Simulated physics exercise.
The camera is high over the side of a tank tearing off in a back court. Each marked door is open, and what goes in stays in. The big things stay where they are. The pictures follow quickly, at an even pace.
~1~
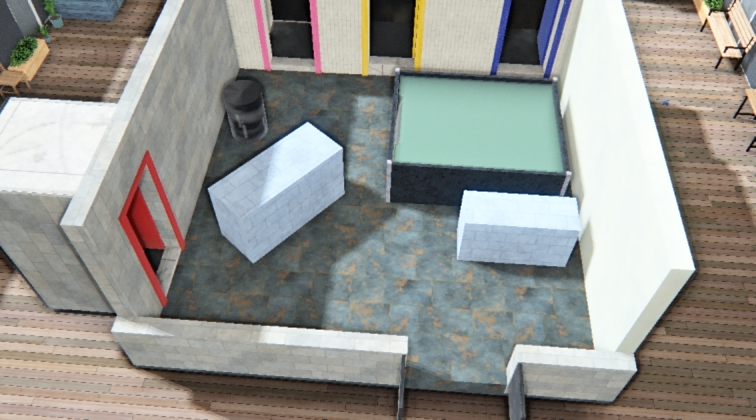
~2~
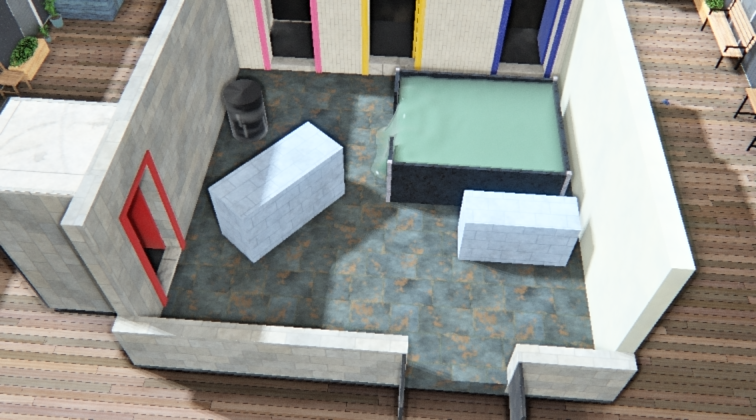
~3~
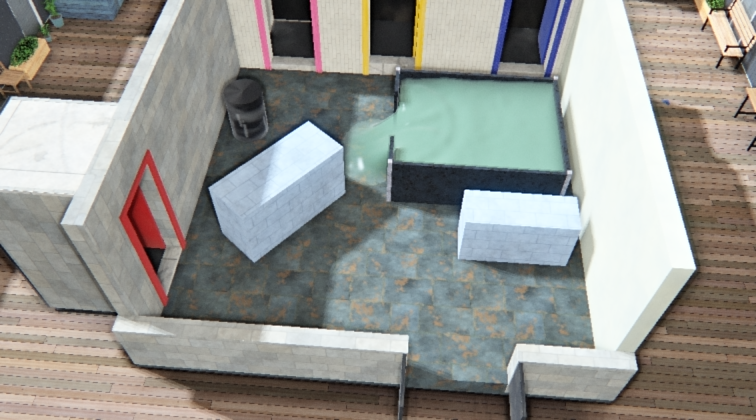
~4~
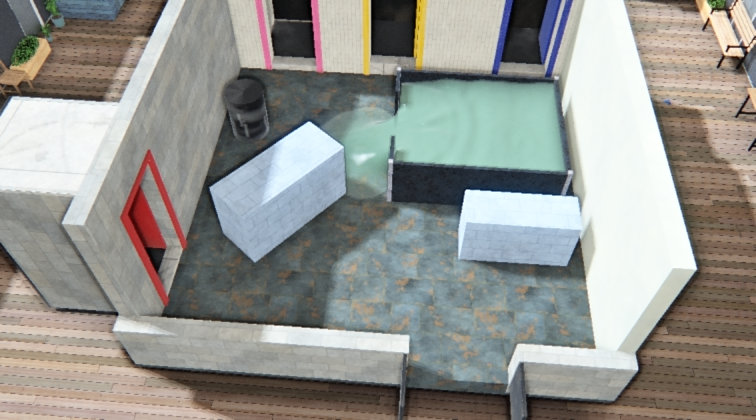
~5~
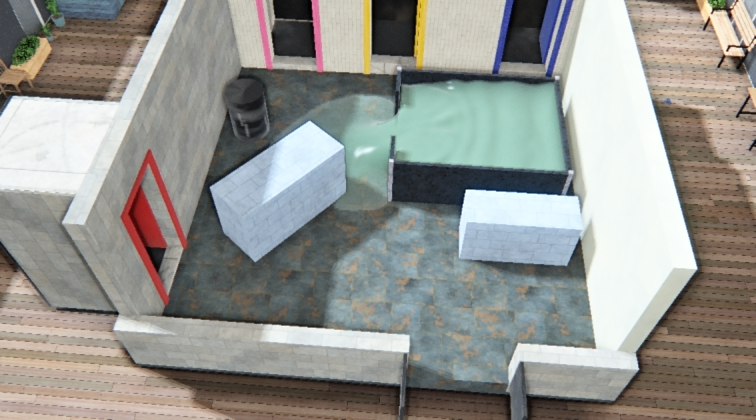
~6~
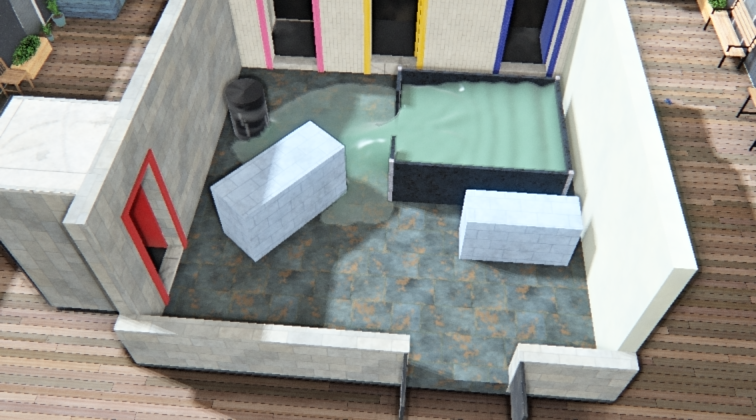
At first, pale green water lies still in a dark-sided tank in a walled court. Water then pours out through a gap in its left side, fanning across the tiled floor to the angled pale block. Ripples cross the tank as the water spreads past the block and around the dark barrel.
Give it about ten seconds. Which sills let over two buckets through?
One by one: The pink door floods; the red door floods; the yellow door holds within the limit; the blue door holds within the limit.
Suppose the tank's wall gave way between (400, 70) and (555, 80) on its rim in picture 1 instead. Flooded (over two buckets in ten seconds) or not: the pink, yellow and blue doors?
The pink door lets more in; the yellow door is over; the blue door lets more in.
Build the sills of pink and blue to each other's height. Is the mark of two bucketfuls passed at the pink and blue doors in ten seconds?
Then: The pink door passes that mark; the blue door floods.
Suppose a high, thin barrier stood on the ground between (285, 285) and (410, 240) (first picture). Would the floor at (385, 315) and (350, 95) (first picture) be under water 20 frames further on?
One after the other: No water, covered.
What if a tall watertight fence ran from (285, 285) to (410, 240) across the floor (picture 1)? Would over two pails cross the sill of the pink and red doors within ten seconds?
One by one: Pink takes more, red passes that mark.
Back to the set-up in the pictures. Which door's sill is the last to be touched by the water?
That is the blue door.
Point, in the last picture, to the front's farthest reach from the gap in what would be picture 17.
I would point to (155, 341).
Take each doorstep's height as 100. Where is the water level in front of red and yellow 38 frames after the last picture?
About 180 and 20 per cent.
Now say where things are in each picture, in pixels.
The water tank at (476, 122) is whole and still, in the first picture.
Water pours out at (395, 141) and has run to (381, 176), in the second picture.
The front is at (349, 133), out from the gap at (395, 141), in the third picture.
Water pours out at (396, 141) and has run to a hidden place, in the fourth picture.
Water pours out at (396, 140) and has run to a hidden place, in the fifth picture.
Water pours out at (396, 140) and has run to (238, 146), in the sixth picture.
A moment on, water covers 35 % of the floor; the pink door wet at the sill, nothing in, the red door not reached, the yellow door wet at the sill, nothing in, the blue door not reached.
Next, water covers 55 % of the floor; the pink door under two buckets in, the red door wet at the sill, nothing in, the yellow door wet at the sill, nothing in, the blue door not reached.
Then, water covers 70 % of the floor; the pink door far over two buckets in, the red door wet at the sill, nothing in, the yellow door wet at the sill, nothing in, the blue door not reached.
Later, water covers 90 % of the floor; the pink door far over two buckets in, the red door over two buckets in, the yellow door wet at the sill, nothing in, the blue door wet at the sill, nothing in.
In the end, water covers 100 % of the floor; the pink door far over two buckets in, the red door over two buckets in, the yellow door wet at the sill, nothing in, the blue door wet at the sill, nothing in.
